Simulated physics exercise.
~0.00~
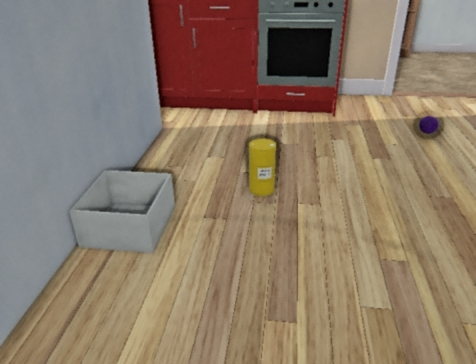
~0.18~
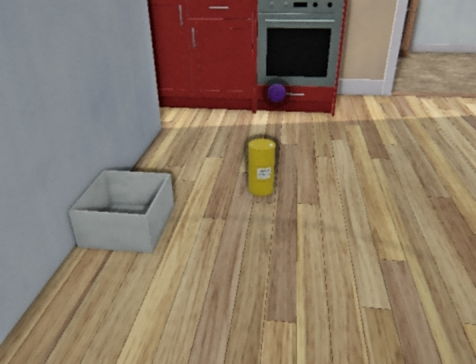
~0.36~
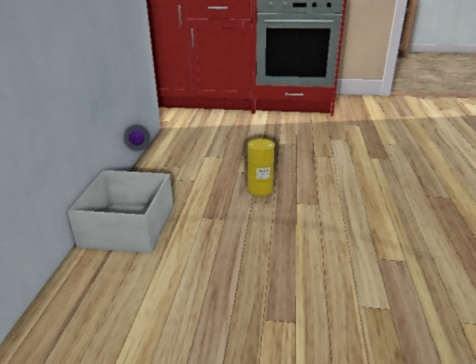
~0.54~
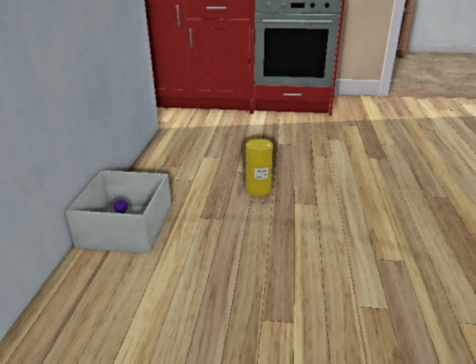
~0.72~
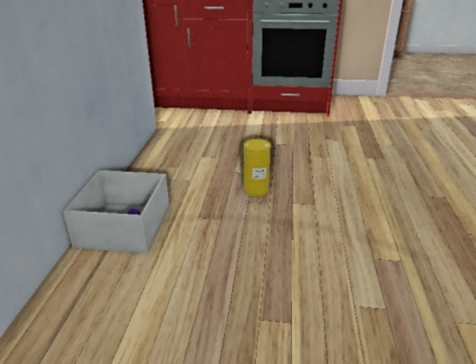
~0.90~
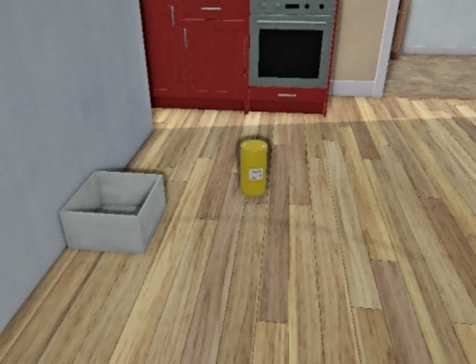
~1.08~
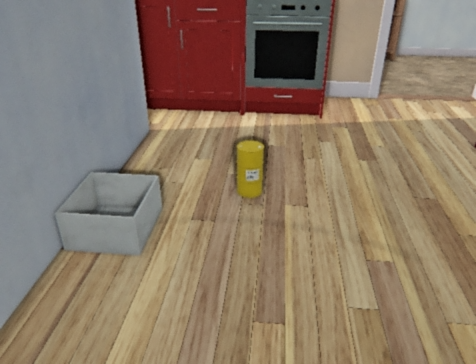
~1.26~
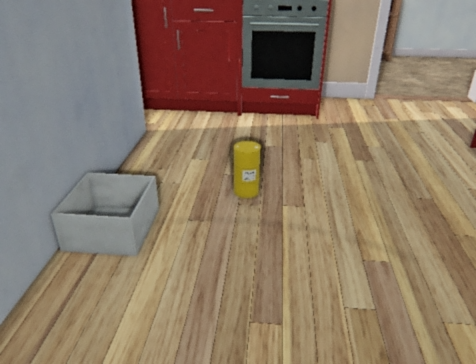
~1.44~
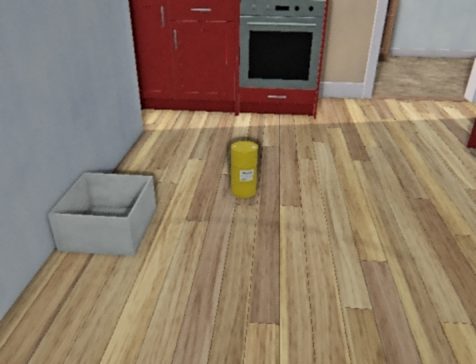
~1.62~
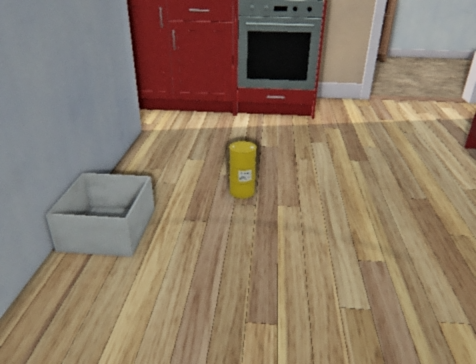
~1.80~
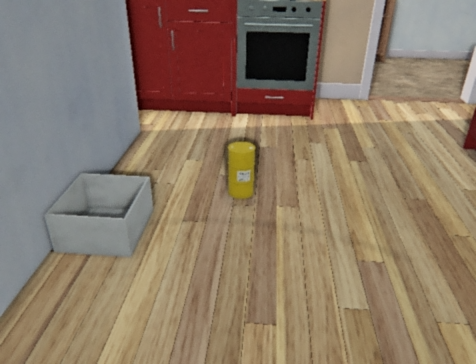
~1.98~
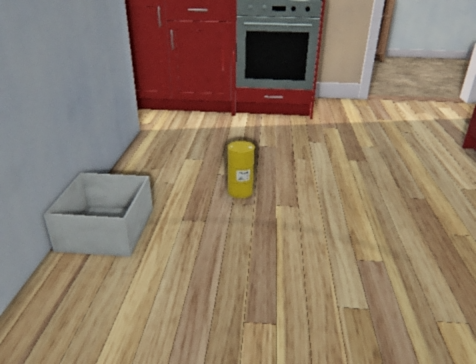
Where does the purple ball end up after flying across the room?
It ends up inside the open grey box, dropping out of sight behind the box's side.
Grey open box on a wooden floor catching a purple ball flying in from the right while a yellow canister stays standing.
